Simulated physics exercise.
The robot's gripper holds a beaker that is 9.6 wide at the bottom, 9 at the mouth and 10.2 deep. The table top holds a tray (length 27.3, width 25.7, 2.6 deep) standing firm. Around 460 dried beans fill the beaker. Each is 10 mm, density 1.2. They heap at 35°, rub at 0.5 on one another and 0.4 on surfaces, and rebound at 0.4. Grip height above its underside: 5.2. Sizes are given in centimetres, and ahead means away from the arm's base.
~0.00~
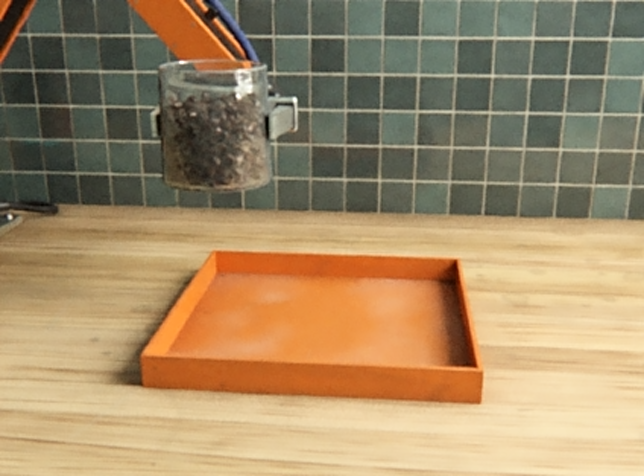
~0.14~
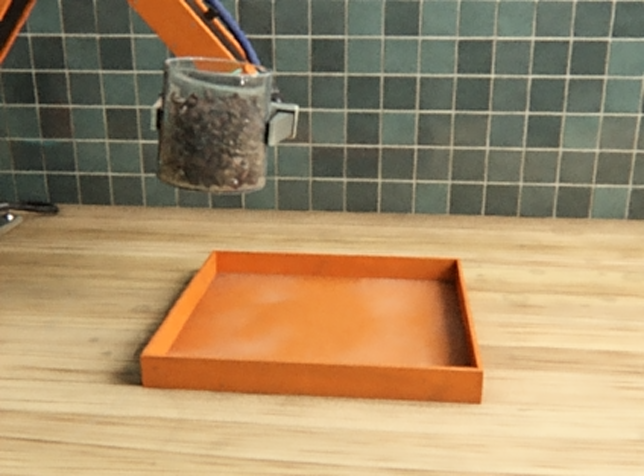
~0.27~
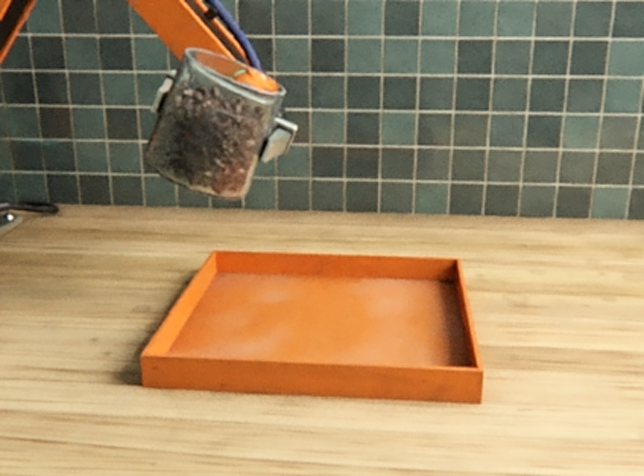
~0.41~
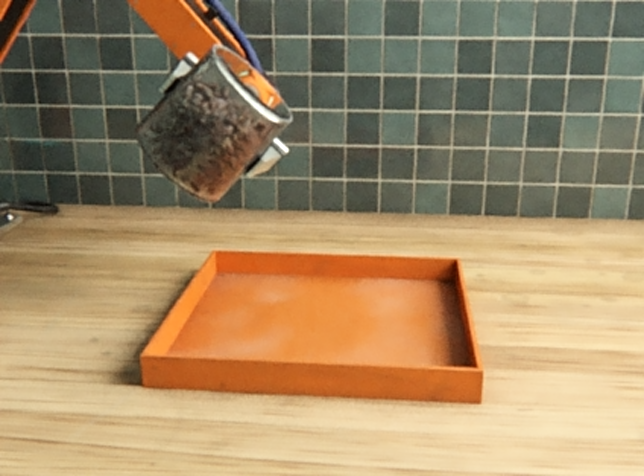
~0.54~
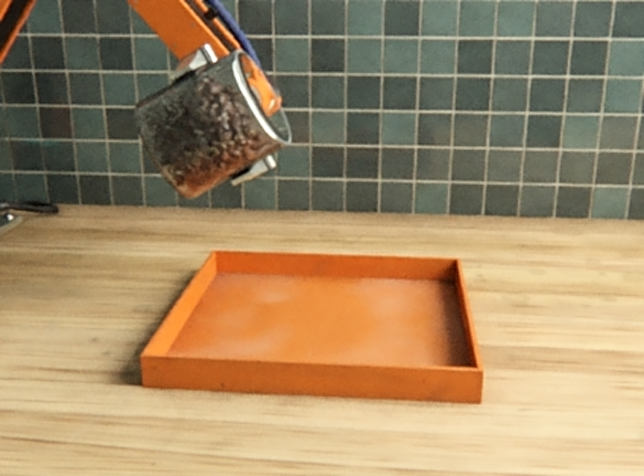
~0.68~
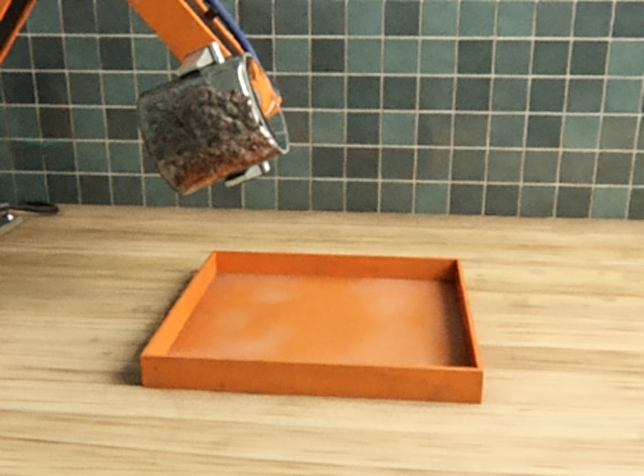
A glass beaker filled with dark dried beans, held by an orange robot arm's gripper at the upper left, tilts steadily toward the right, its mouth swinging over until it leans well past halfway to its side, the beans staying inside. Below, an empty orange tray rests motionless on a pale wooden table top. A still camera looks slightly down from the front toward a wall of blue-green tiles.
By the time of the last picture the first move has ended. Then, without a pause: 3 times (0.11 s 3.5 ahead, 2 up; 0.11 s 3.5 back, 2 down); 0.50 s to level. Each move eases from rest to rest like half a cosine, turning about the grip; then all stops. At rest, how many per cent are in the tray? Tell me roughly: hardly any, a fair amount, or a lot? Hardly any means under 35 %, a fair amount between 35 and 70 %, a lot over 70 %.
A fair amount.
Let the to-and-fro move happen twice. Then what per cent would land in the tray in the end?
In that case, some 45 per cent.
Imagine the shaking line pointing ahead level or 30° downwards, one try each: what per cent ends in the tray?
30 and 10 %.
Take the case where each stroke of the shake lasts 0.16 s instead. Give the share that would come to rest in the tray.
It would be some 15 %.
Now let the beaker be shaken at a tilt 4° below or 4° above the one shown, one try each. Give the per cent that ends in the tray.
They would come to near 40 and 60 per cent.
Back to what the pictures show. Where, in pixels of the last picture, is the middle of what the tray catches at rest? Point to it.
Roughly at pixel (365, 321).
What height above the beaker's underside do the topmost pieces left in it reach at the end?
Height at rest: Approx. 5.5 cm.
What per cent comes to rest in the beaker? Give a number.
About 45 percent.
By 1.14 s, tilted 68° forward, highest piece 21 above the table; 276 in the beaker, 97 in the tray, 1 on the table or floor, 88 in flight or on a rim.
By 1.61 s, tilted 30° forward, highest piece 22 above the table; 240 in the tray, 218 in the beaker, 3 on the table or floor, 1 in flight or on a rim.
By 2.04 s, level, highest piece 21 above the table; 241 in the tray, 218 in the beaker, 3 on the table or floor.
By 3.09 s, level, highest piece 20 above the table; 241 in the tray, 218 in the beaker, 3 on the table or floor.
Final count, 241 in the tray, 218 in the beaker, 3 on the table or floor. That is 52 % in the tray.
